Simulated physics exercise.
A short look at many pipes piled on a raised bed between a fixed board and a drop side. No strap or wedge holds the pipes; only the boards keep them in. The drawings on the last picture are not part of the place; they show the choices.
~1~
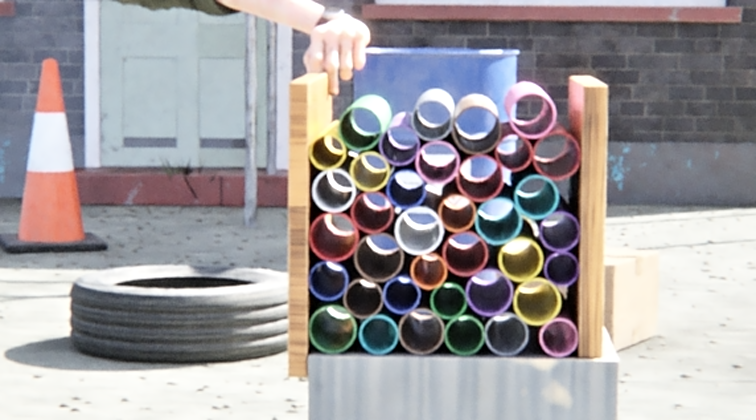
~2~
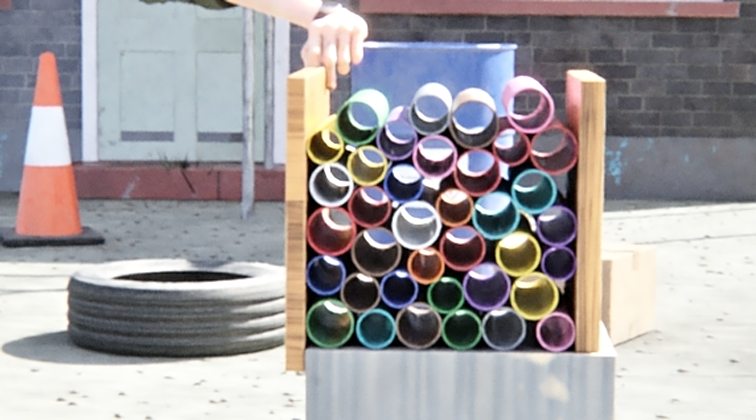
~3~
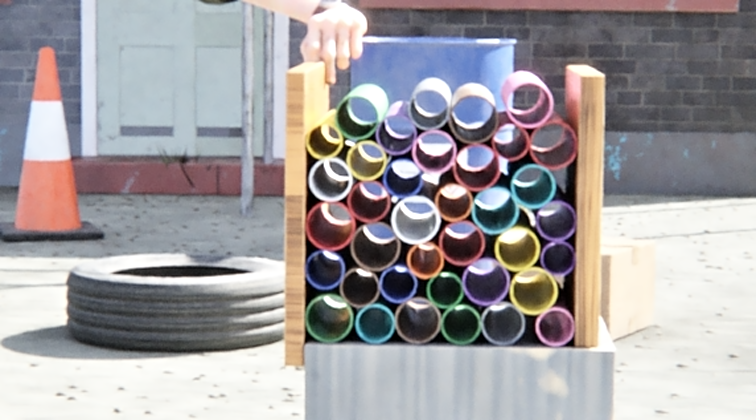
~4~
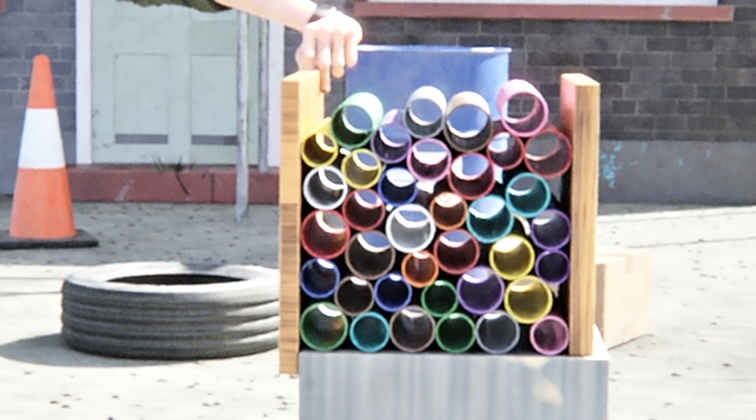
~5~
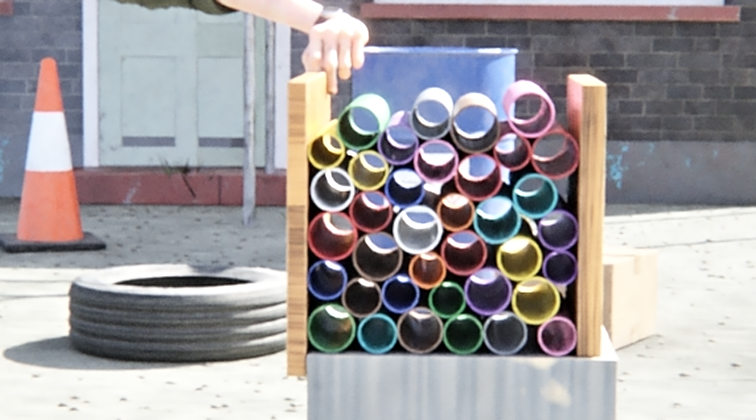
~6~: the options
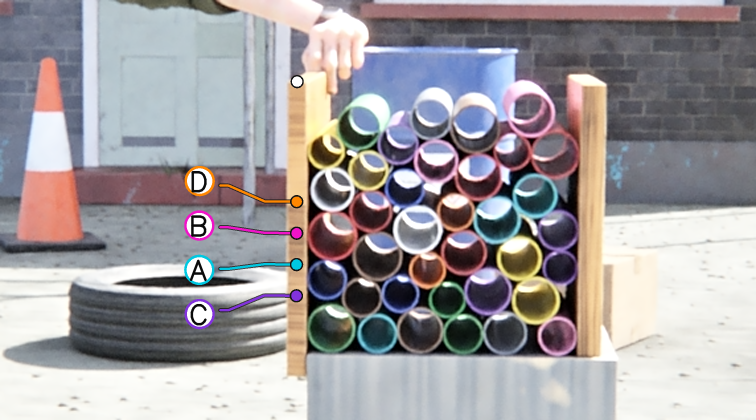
On a paved yard outside a brick building, a hand rested on the left board beside a stack of colourful pipes, and nothing moved apart from the whole view shaking slightly.
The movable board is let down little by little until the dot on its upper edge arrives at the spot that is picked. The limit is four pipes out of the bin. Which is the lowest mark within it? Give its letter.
Slide it to D.
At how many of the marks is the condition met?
The number is one.
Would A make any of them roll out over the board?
Yes, at A.
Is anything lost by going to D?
At D: Yes.
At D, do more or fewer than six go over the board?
It loses fewer than six.
On the marked copy, A at (296, 264); B at (296, 233); C at (296, 296); D at (297, 202); the white dot at (297, 82).
Taking D. A third of the way, top of the board (308, 139).
Two thirds of the way, top of the board (308, 201).
When it is over, top of the board (308, 201), two out over the board.
As for the rest, A more than four out over the board; B more than four out over the board; C more than four out over the board.
